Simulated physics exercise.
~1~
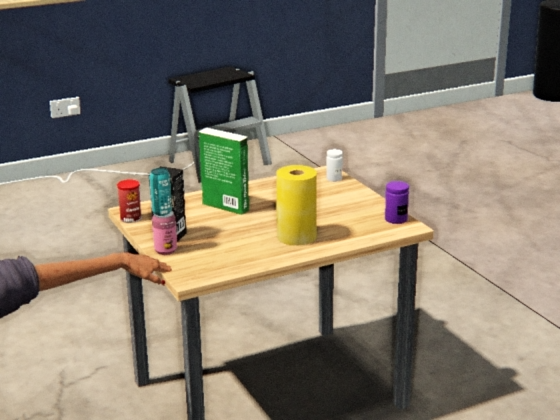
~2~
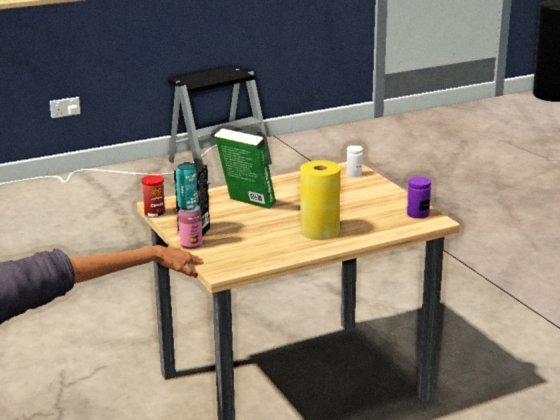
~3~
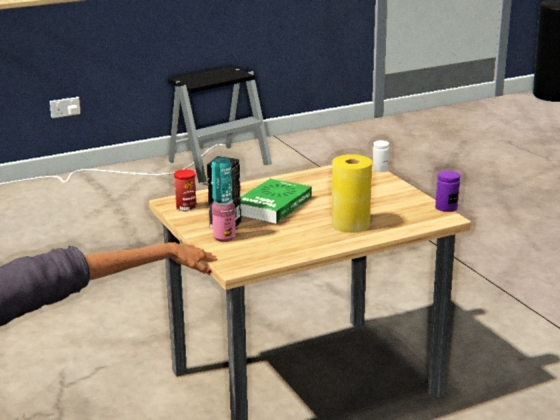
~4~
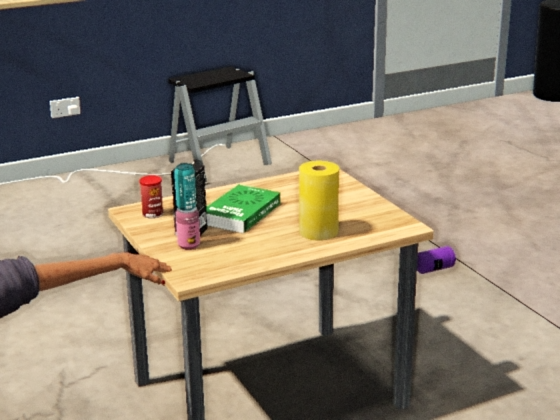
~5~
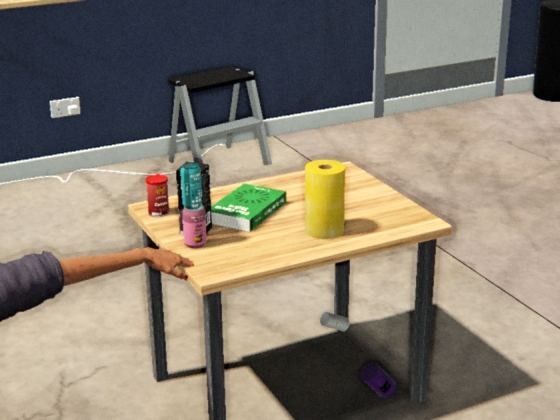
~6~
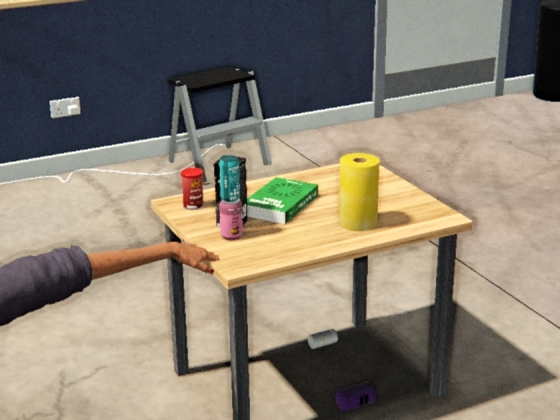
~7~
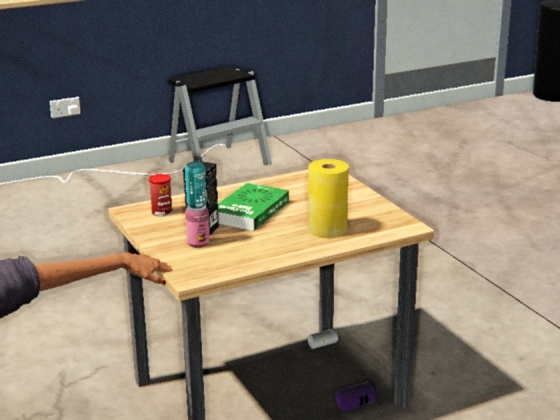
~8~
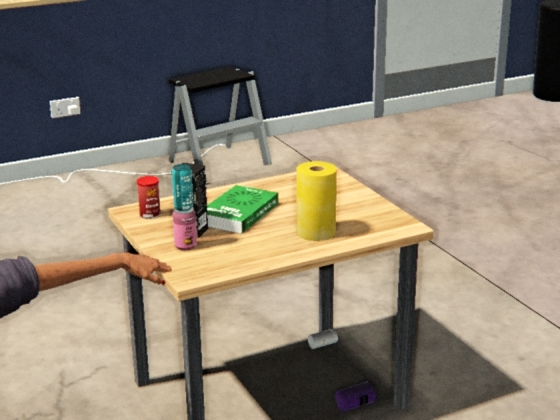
Hand jerking a wooden table right and left, toppling a green book and sending purple and white containers to the floor.
